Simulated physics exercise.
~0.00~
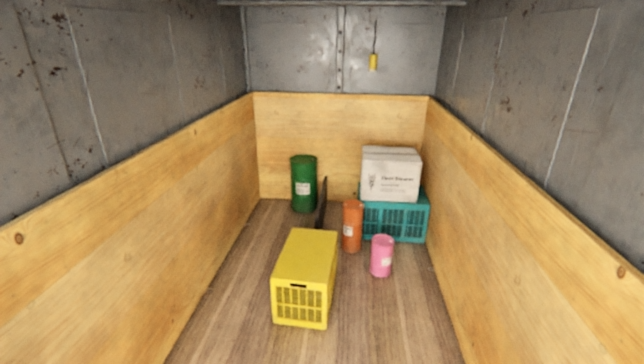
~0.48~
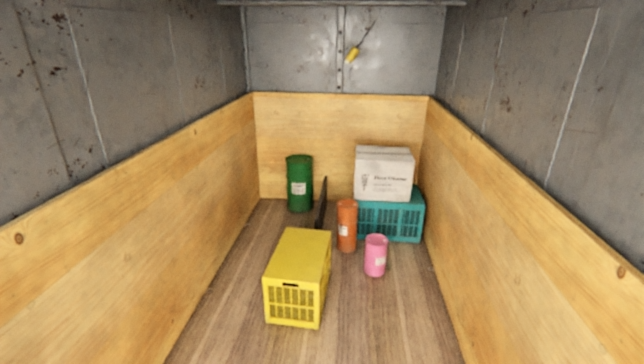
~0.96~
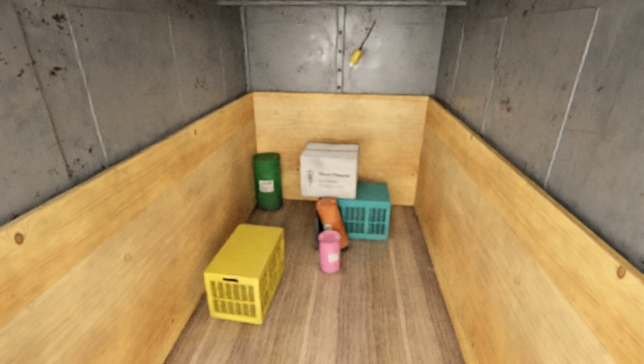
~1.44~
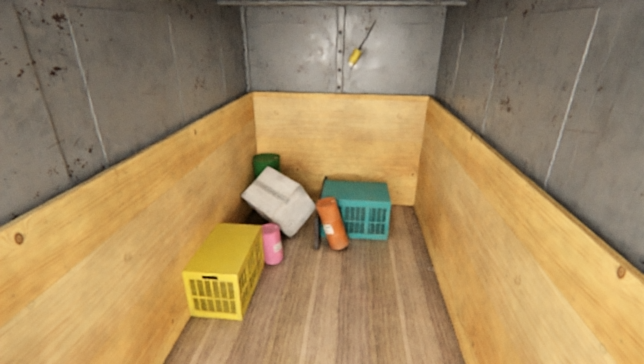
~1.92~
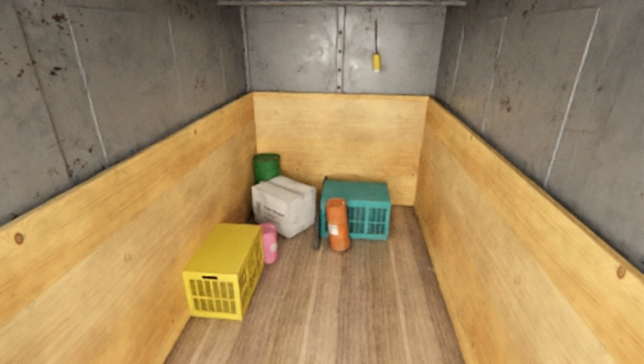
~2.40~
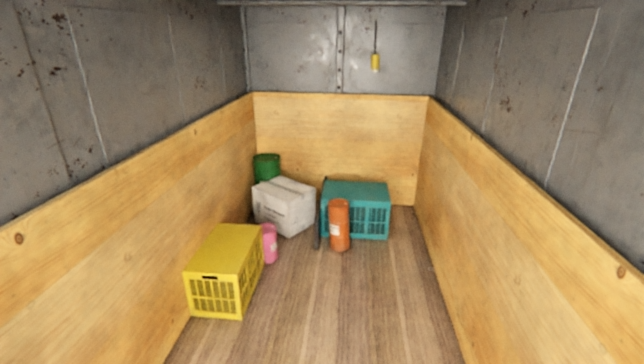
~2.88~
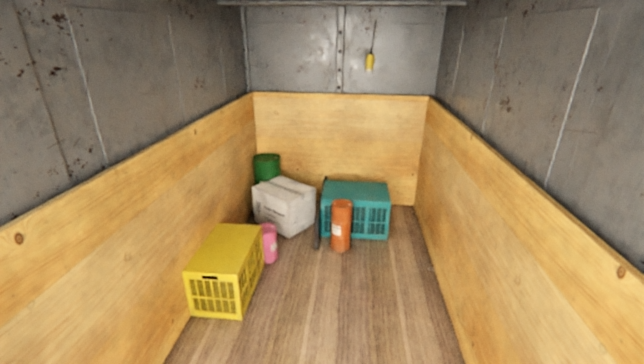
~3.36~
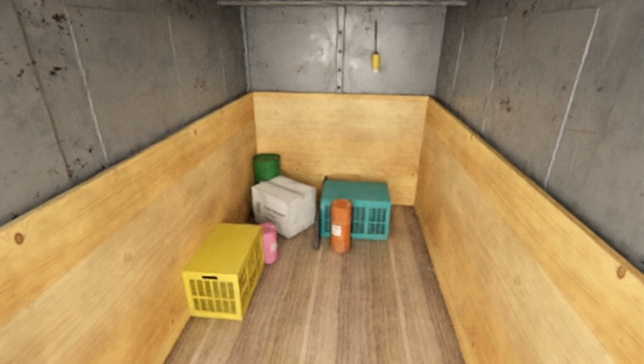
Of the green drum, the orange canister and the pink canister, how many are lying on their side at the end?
None of them are lying on their side, as the green drum and both canisters are all standing upright at the end.
